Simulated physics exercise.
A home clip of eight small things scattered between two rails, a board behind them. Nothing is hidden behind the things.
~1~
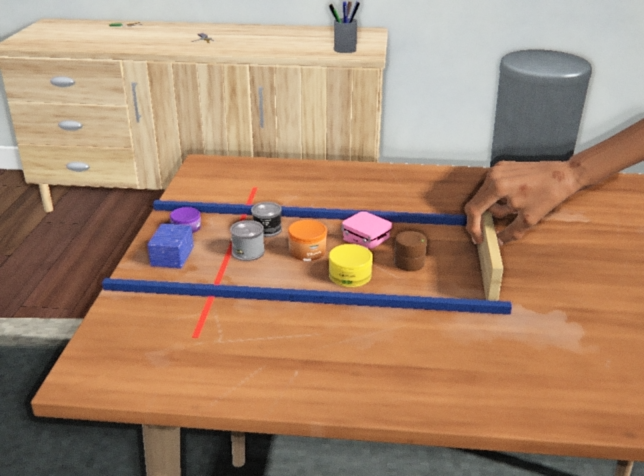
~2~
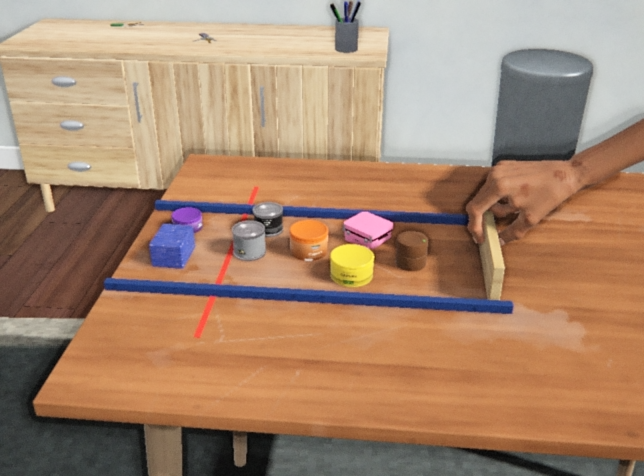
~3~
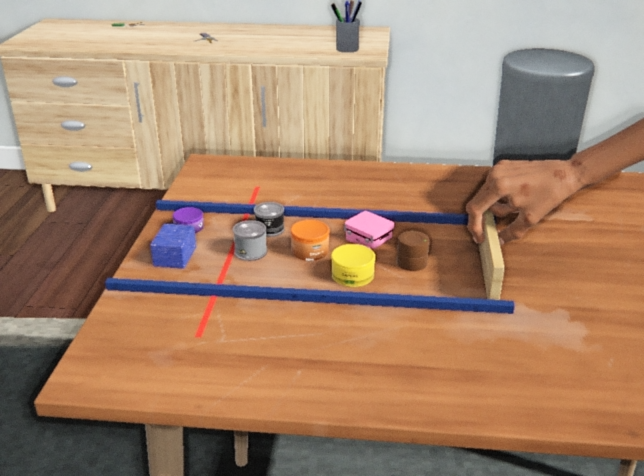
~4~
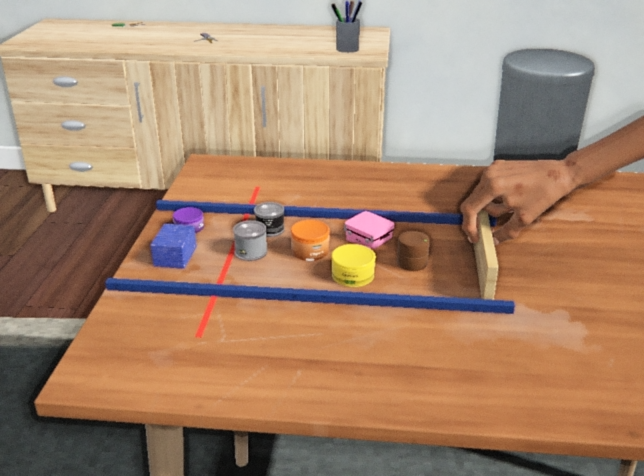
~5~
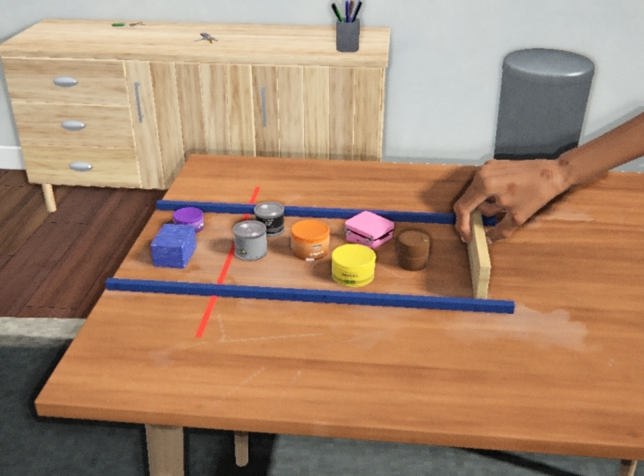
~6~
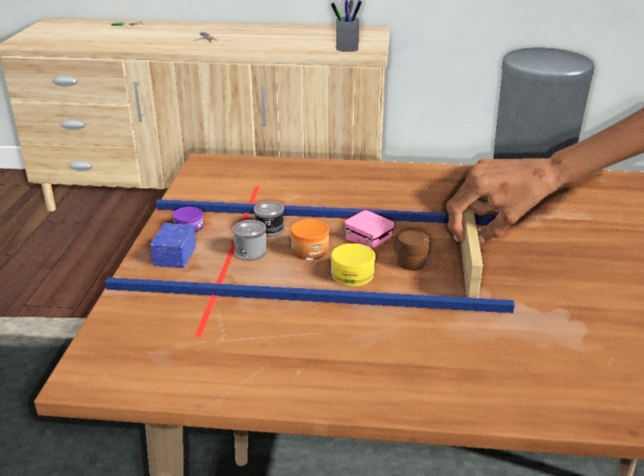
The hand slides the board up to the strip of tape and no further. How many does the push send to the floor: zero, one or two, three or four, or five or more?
Here the number that fall off is zero.
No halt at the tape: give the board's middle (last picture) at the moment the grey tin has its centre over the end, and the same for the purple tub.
For the grey tin at (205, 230), for the purple tub at (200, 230).
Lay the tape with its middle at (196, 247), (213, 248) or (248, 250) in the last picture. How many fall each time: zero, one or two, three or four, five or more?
The falls would be one to two; either one or two; none.
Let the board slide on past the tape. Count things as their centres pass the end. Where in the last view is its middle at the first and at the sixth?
Its middle is around (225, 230) and later (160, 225).
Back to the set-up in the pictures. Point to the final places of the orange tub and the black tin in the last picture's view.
First (189, 233), then (196, 209).
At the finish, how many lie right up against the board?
3 of them.
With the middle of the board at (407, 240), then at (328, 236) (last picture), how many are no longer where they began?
First 1, then 5.
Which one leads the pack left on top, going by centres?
The blue block.
Soon after, none off yet; purple tub at rest near (188, 221); blue block at rest near (174, 245); grey tin at rest near (250, 240).
After that, none off yet; purple tub at rest near (188, 221); blue block at rest near (174, 245); grey tin moving near (245, 240).
And then, none off yet; purple tub at rest near (188, 221); blue block displaced a little near (153, 247); grey tin displaced well along near (186, 240).
In the end, the number that fall off is zero.
